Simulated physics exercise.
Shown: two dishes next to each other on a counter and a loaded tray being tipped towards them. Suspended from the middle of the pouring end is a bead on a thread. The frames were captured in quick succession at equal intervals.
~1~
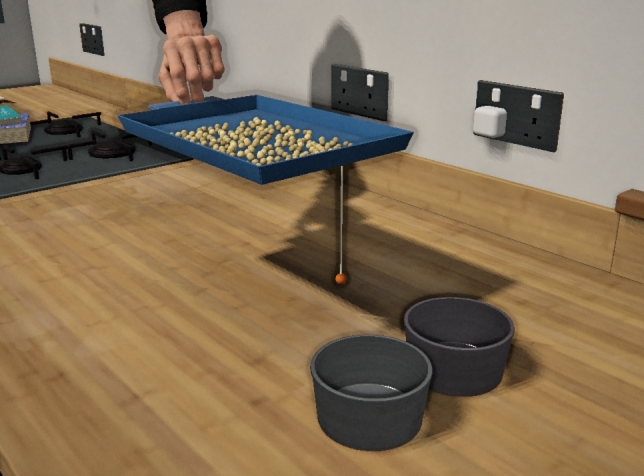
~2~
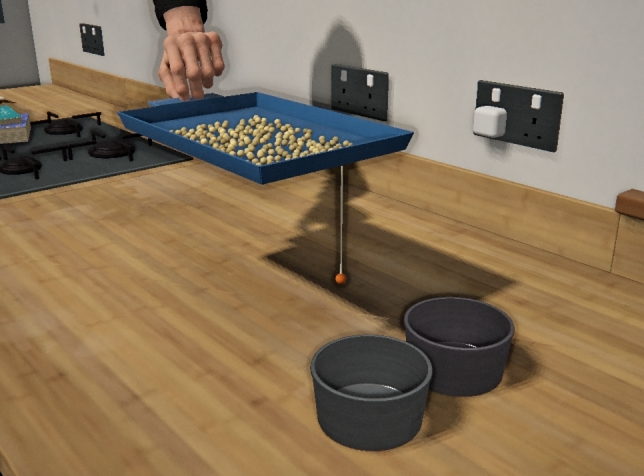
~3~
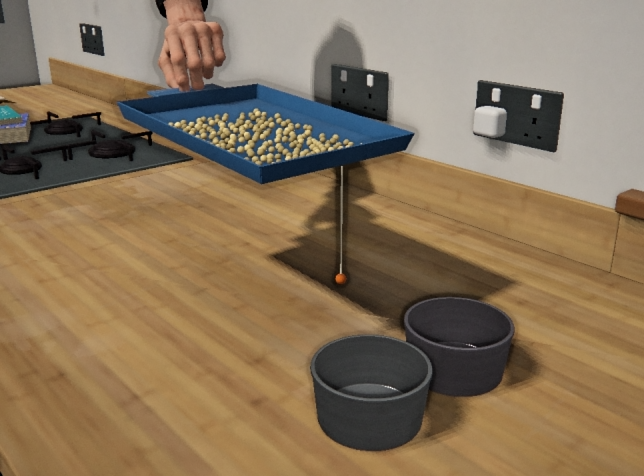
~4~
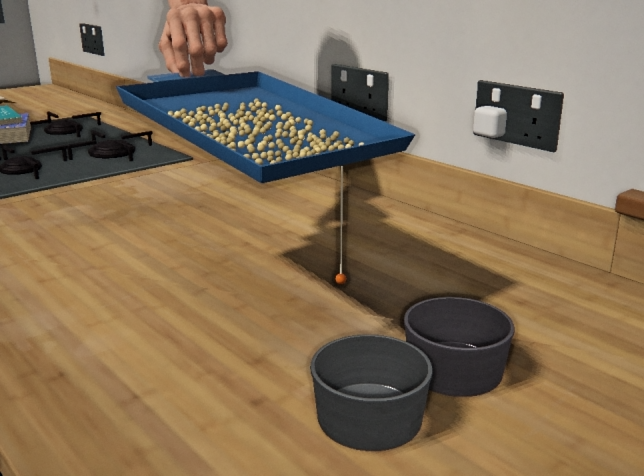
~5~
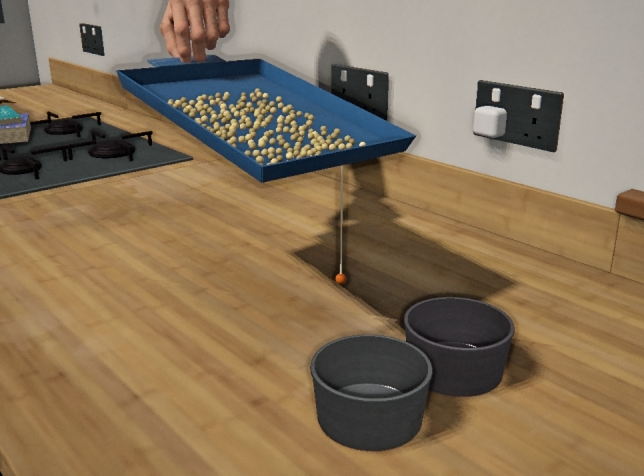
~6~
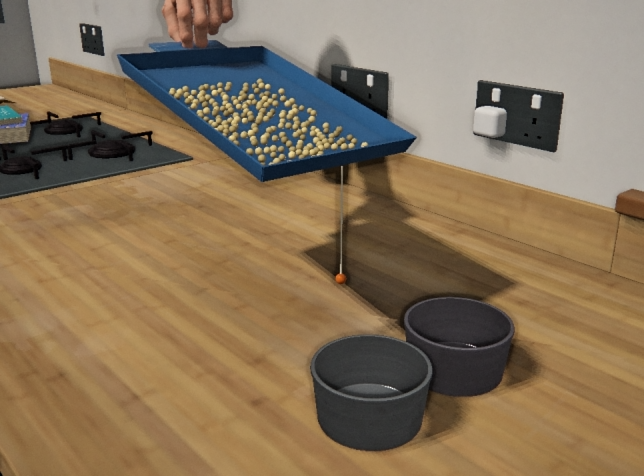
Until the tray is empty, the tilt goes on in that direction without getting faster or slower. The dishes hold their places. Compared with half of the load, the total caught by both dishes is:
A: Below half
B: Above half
Answer: A.
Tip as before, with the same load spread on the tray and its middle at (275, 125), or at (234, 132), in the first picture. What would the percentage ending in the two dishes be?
Around 10 percent the first time and around 10 percent the second time.
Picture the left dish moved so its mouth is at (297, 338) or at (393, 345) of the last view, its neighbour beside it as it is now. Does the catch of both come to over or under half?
In the first position past half, in the second shy of half.
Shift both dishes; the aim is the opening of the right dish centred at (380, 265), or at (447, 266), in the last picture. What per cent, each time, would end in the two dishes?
Roughly 0% on the first try and 60% on the second.
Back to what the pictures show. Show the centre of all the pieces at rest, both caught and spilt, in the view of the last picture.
Close to (385, 357), more or less.
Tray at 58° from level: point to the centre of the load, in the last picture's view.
The load is centred around (332, 148).
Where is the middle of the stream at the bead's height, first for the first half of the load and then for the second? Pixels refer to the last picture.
(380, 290), then (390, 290).
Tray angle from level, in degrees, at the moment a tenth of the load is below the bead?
I'd say it is tilted about 90°.
Soon after the last picture, tray tipped steeply; nearly all on the tray; a stray few in the air.
A little later, tray tipped right over; about a third on the tray; a stray few in the left dish; about a quarter outside both; about half in the air.
Later still, tray tipped past a quarter turn; a small part in the left dish; a stray few in the right dish; nearly all outside both.
At rest, tray tipped past a quarter turn; a small part in the left dish; a stray few in the right dish; nearly all outside both.
